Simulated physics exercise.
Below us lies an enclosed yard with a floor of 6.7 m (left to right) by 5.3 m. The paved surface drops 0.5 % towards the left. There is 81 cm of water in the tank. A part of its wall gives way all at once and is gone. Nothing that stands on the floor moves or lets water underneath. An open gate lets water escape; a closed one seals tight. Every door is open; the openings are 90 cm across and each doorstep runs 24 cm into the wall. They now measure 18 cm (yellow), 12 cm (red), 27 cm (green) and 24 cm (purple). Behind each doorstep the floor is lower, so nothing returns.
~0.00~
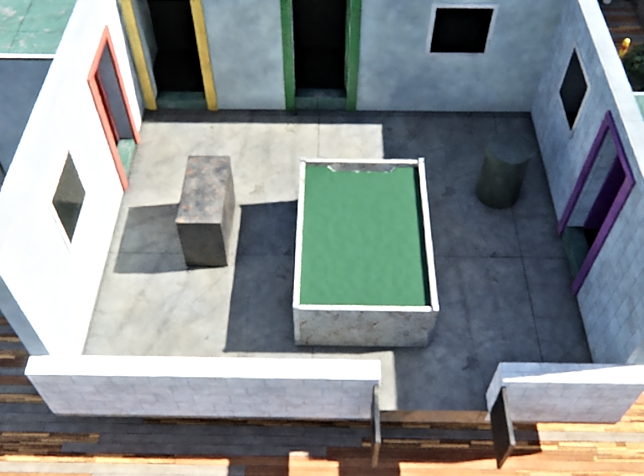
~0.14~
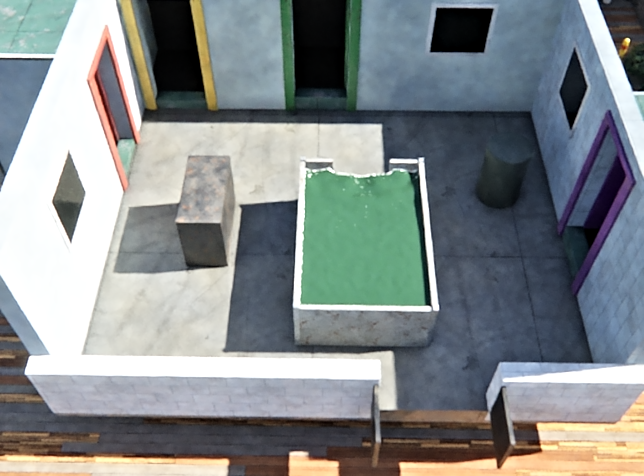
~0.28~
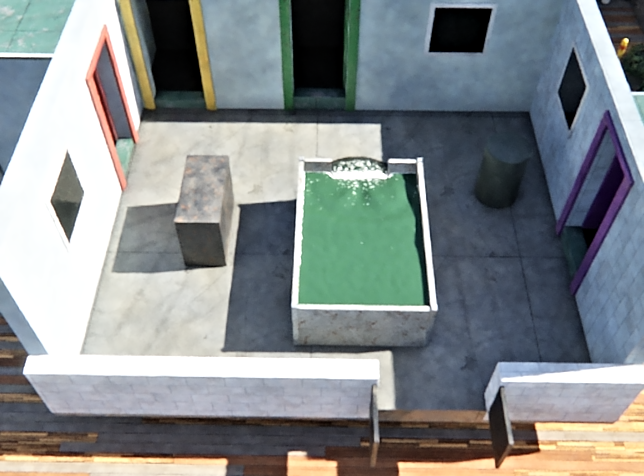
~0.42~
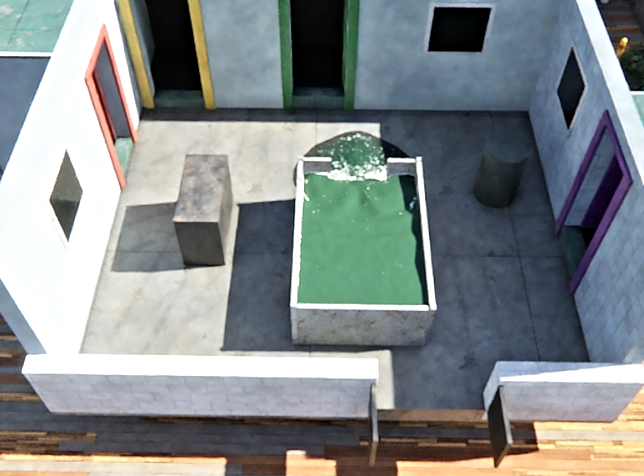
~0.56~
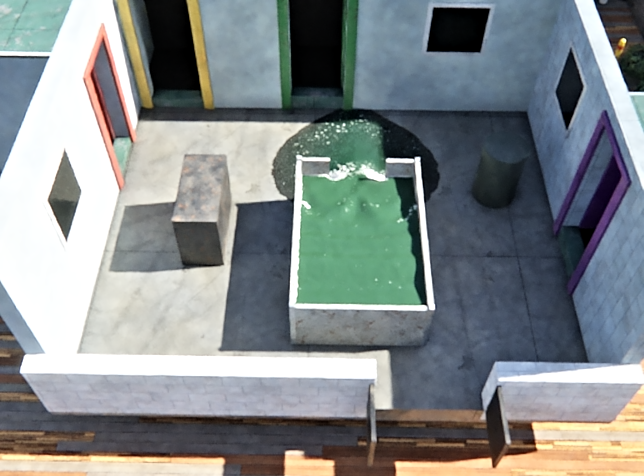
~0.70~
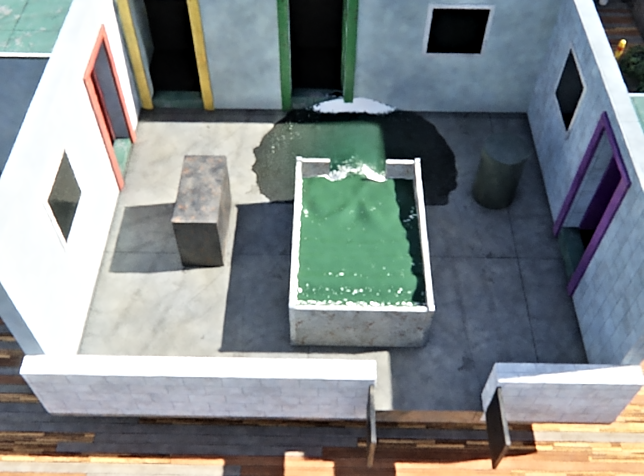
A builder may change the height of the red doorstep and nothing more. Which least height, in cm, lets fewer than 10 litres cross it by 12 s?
Close to 17 cm is just enough.
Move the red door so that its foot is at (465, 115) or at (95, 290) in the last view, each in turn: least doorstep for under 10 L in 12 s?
About 17 and 8.0 cm.
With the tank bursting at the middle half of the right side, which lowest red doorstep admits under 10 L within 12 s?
Some 12.5 cm.
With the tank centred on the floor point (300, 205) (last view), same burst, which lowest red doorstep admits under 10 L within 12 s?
About 17 cm.
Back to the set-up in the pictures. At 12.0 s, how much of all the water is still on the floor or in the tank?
Some 86 per cent remains.
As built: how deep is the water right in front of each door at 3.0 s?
Depths in cm: Yellow 15, red 19, green 26, purple 4.
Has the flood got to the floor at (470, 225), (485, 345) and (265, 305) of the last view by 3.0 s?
In that order: Not reached, still dry, not reached.
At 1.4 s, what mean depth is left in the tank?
Roughly 58 cm on average.
After 1.4 s water covers 25 % of the floor, deepest (48 cm) near (350, 199); it has not reached the red door.
After 3.0 s water covers 45 % of the floor, deepest (32 cm) near (516, 115); 19 cm at the red door, 5 litres in over its 12 cm doorstep.
After 12.0 s water covers 100 % of the floor, deepest (18 cm) near (139, 117); 10 cm at the red door, 59 litres in over its 12 cm doorstep.
At the red door as built, the water arrived by 2.2 s and peaked near 19 cm at 3.2 s.
Run again over the same 12 s with other heights there, 19 litres in over 15.5 cm, 2 litres over 21 cm. The limit of 10 litres is kept from about 17 cm up.
